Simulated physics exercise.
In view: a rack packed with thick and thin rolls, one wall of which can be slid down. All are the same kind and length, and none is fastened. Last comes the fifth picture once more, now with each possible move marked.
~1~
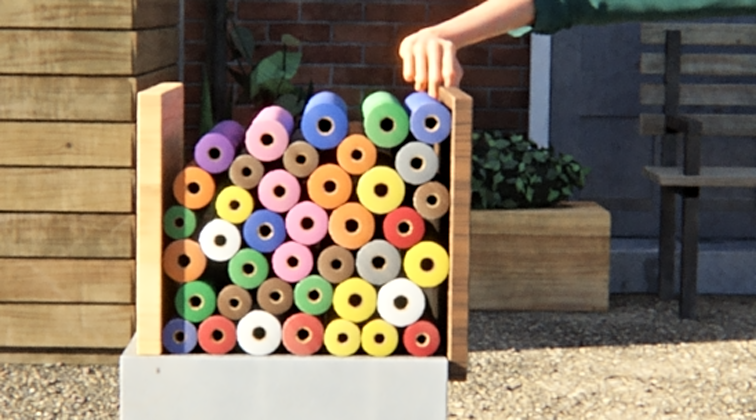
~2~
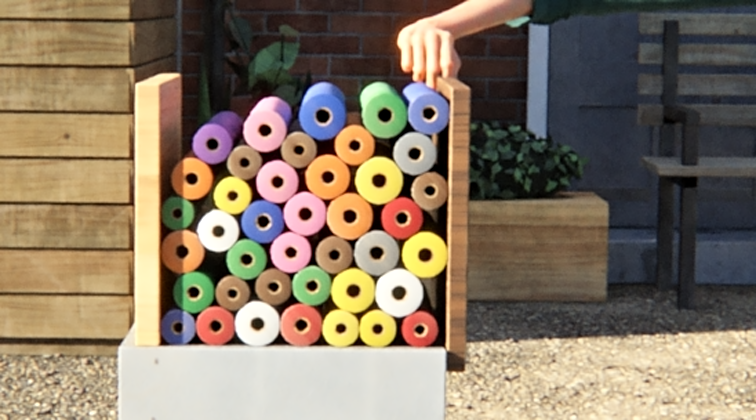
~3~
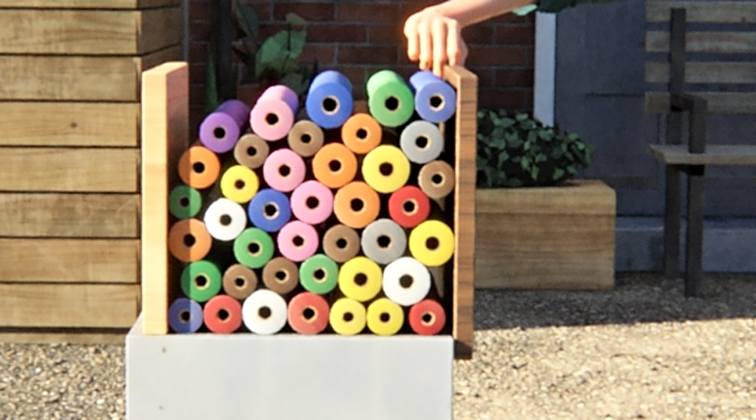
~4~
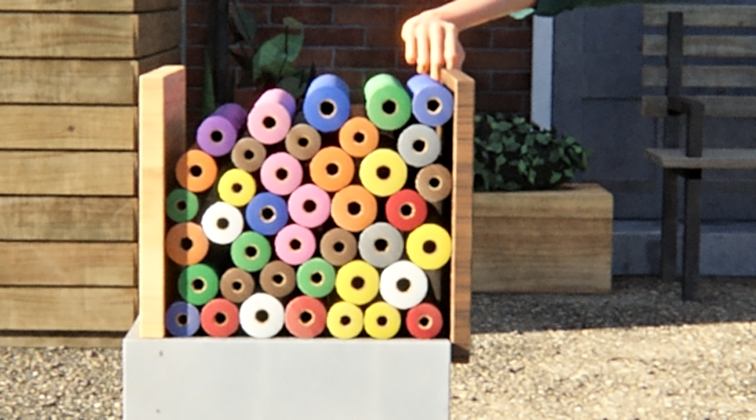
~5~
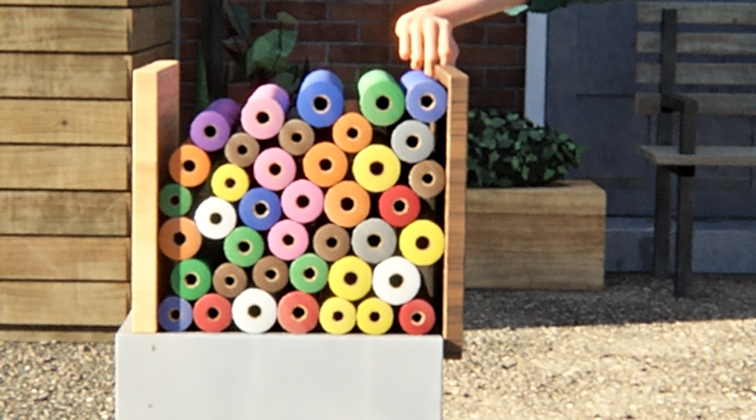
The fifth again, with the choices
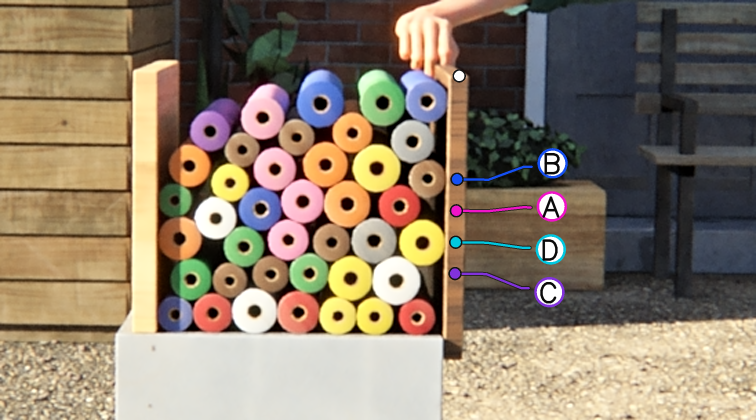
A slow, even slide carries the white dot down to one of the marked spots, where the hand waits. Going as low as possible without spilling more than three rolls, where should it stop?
The lowest mark that will do is A.
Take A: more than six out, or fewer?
It loses fewer than six.
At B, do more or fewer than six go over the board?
It loses fewer than six.
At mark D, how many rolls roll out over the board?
With D, four.
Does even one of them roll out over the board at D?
At D: Yes.
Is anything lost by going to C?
Yes, at C.
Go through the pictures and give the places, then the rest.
In the first picture, an orange roll (352, 226); a yellow roll (235, 205); a grey roll (417, 163).
In the second picture, a grey roll (415, 154); a blue roll (429, 113).
In the third picture, side board (456, 201); a blue roll (186, 316).
In the fourth picture, a yellow roll (383, 321); a green roll (199, 284).
In the fifth picture, a brown roll (332, 242); an orange roll (348, 204); a yellow roll (230, 183).
On the copy, A at (457, 211); B at (457, 179); C at (455, 274); D at (456, 242); the white dot at (459, 76).
On A. First, top of the board (447, 139).
Then, top of the board (446, 209).
Finally, top of the board (446, 210), one out over the board.
By contrast, B one out over the board; C four out over the board; D four out over the board.
